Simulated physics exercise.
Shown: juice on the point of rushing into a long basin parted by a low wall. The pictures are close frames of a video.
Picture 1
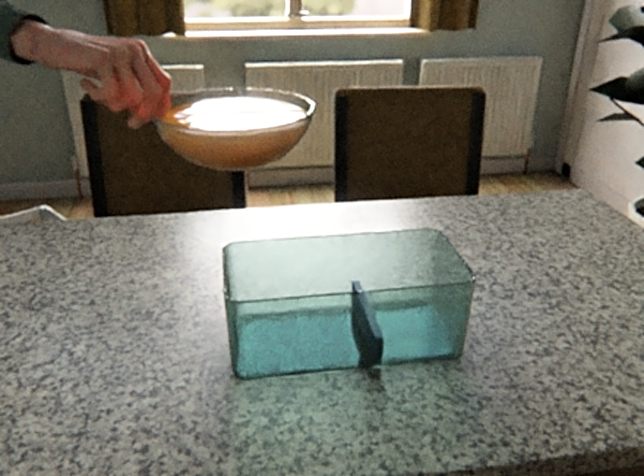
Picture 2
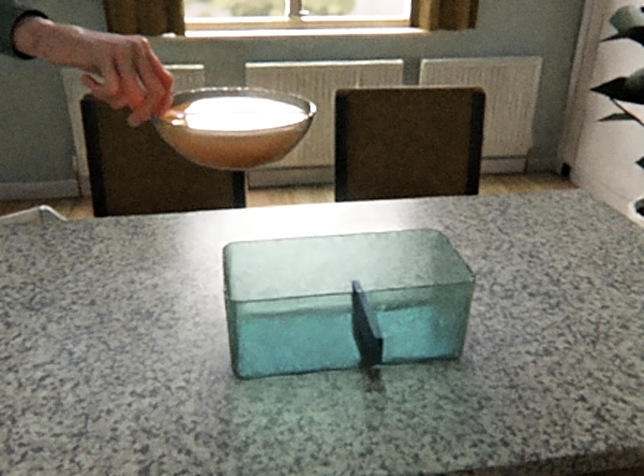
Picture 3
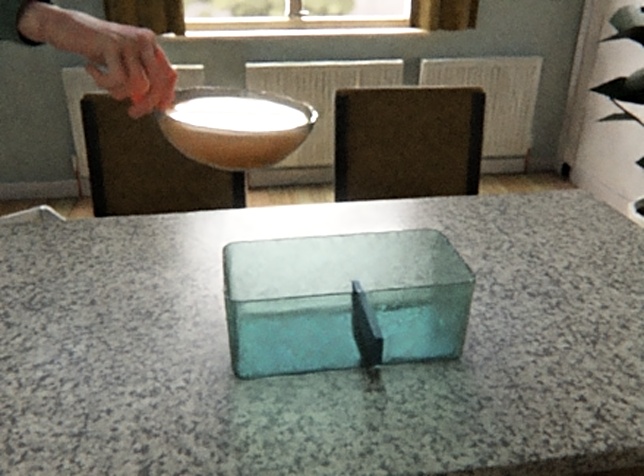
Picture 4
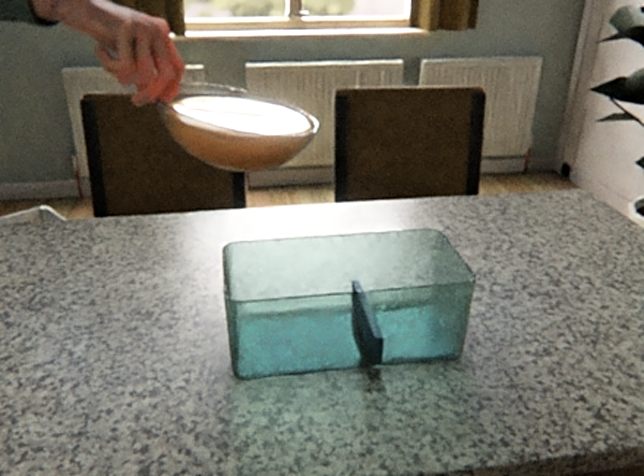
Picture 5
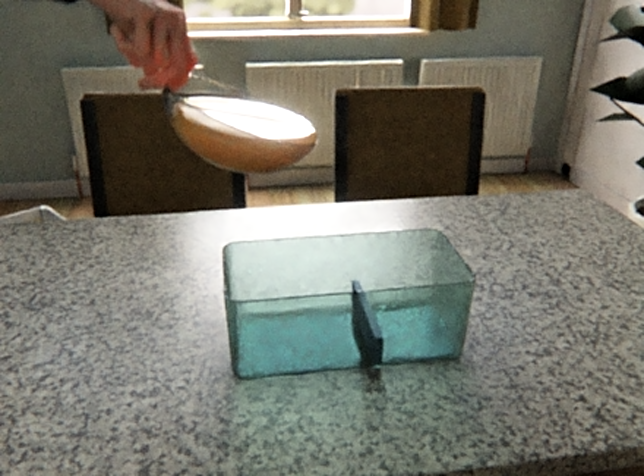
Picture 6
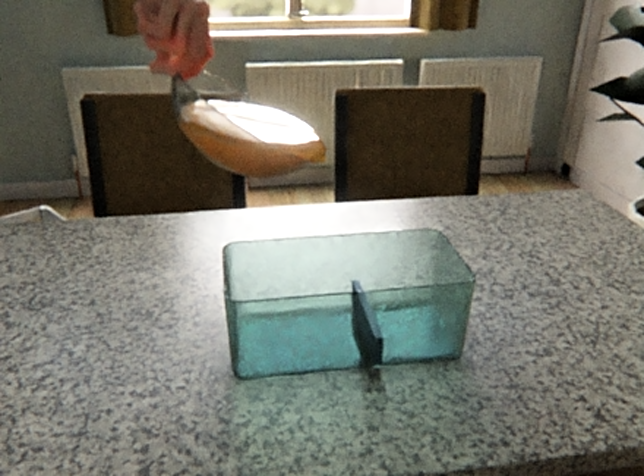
A hand reaches in from the upper left, holding a clear glass bowl of pale orange liquid above a speckled grey stone table, seen from slightly above in a room with a window, white radiators and two dark chairs. On the table sits a translucent teal rectangular basin with a dark divider and blue-green liquid inside. The hand steadily tilts the bowl rightward, lowering its right rim, while the camera stays still.
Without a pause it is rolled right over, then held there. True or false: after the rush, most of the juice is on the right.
False, it is on the left.
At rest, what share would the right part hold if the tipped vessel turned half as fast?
Close to 50 per cent.
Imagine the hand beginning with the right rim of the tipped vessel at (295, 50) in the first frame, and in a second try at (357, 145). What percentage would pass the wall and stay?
You'd see around 20 per cent, and then around 60 per cent.
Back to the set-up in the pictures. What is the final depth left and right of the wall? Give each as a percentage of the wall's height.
Left 40 per cent, right 30.
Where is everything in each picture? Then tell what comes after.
In the first frame, tilt 0°; pouring edge (313, 106); surface from (156, 118) to (308, 112); the long basin's rim runs from (224, 272) to (457, 254); the wall's top is at (367, 307).
In the second frame, tilt 2°; pouring edge (313, 108); surface from (156, 117) to (308, 113).
In the third frame, tilt 6°; pouring edge (315, 114); surface from (158, 112) to (309, 118).
In the fourth frame, tilt 14°; pouring edge (316, 125); surface from (162, 109) to (312, 122).
In the fifth frame, tilt 23°; pouring edge (315, 138); surface from (169, 106) to (310, 129); 2 per cent is over the edge.
In the sixth frame, tilt 35°; pouring edge (312, 153); surface from (178, 109) to (293, 131); 11 per cent is over the edge.
A moment on, the tilt is 100° and 1 per cent is still to pour, 37 is left of the wall and 23 right of it.
Next, the tilt is 110° and 0 per cent is still to pour, 59 is left of the wall and 26 right of it.
Then the tilt is 110° and 0 per cent is still to pour, 59 is left of the wall and 29 right of it.
Later the tilt is 110° and 0 per cent is still to pour, 60 is left of the wall and 30 right of it.
Finally, 60 per cent lies left of the wall, 30 right of it and 10 outside.
